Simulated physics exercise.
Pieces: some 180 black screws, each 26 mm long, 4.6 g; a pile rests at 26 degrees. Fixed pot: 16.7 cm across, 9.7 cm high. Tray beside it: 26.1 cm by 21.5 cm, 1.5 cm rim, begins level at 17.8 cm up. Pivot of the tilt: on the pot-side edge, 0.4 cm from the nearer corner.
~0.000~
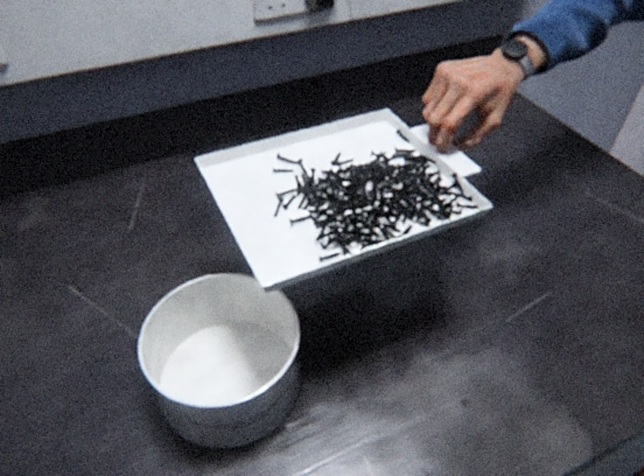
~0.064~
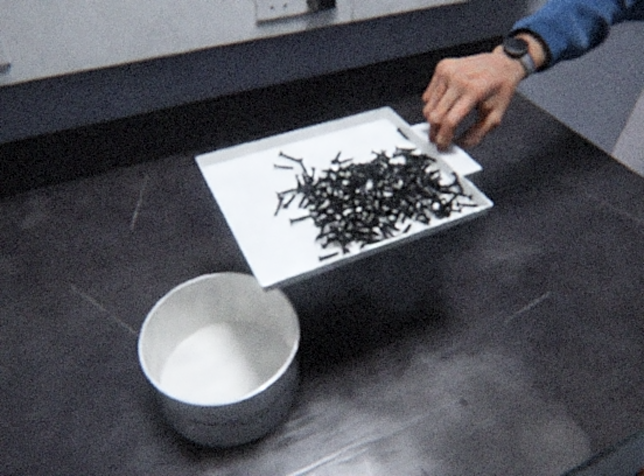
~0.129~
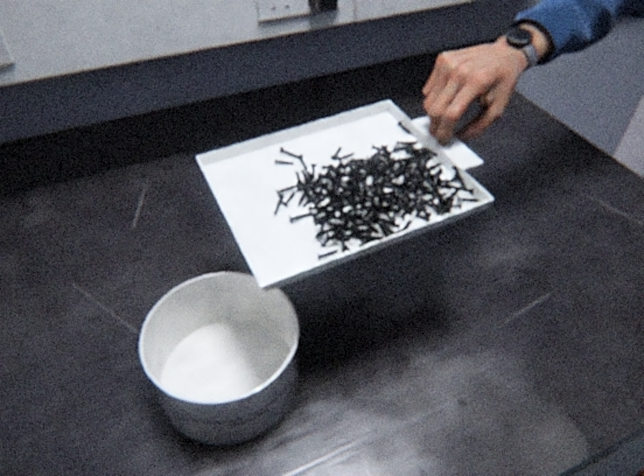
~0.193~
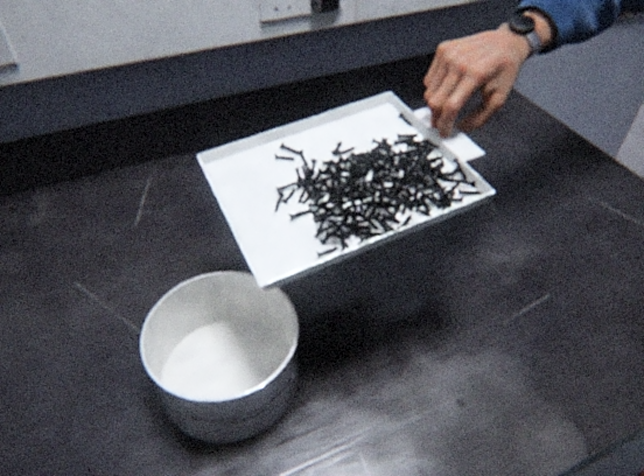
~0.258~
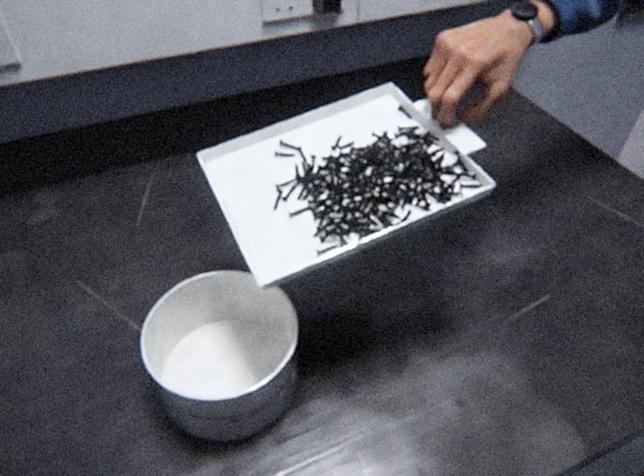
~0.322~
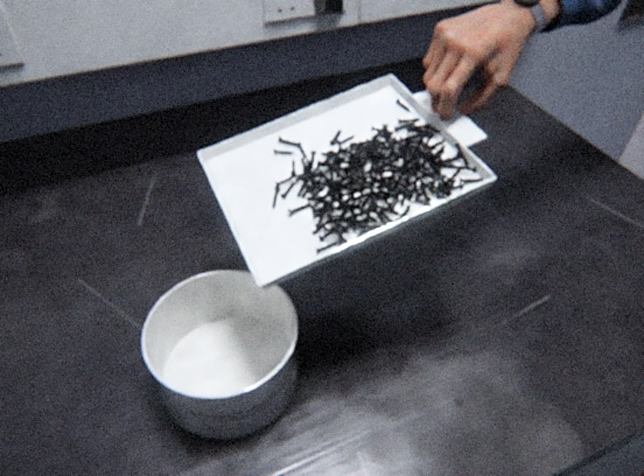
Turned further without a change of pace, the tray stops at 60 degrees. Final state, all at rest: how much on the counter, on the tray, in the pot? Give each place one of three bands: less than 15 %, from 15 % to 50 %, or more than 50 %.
As I see it, counter: A small batch; left on the tray: A medium batch; pot: The main batch.
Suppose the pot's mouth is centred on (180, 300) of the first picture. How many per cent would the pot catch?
Something like 40 per cent would settle in it.
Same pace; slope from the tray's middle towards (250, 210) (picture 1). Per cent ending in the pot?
That comes to around 25 per cent.
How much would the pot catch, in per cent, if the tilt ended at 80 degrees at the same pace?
About 90 in a hundred would end up in the pot.
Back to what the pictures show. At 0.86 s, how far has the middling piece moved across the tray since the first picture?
About 6 cm.
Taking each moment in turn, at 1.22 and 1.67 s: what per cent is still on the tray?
90 then 60.
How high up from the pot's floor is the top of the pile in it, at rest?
2.0 cm.
After 0.86 s, tilt 34 degrees; the tray holds 100 %, the pot 0 %.
After 1.22 s, tilt 50 degrees; the tray holds 90 %, the pot 5 %.
After 1.67 s, tilt 60 degrees; the tray holds 60 %, the pot 25 %.
By 2.8 s all is still; counter 5 %, tray 30 %, pot 65 %.
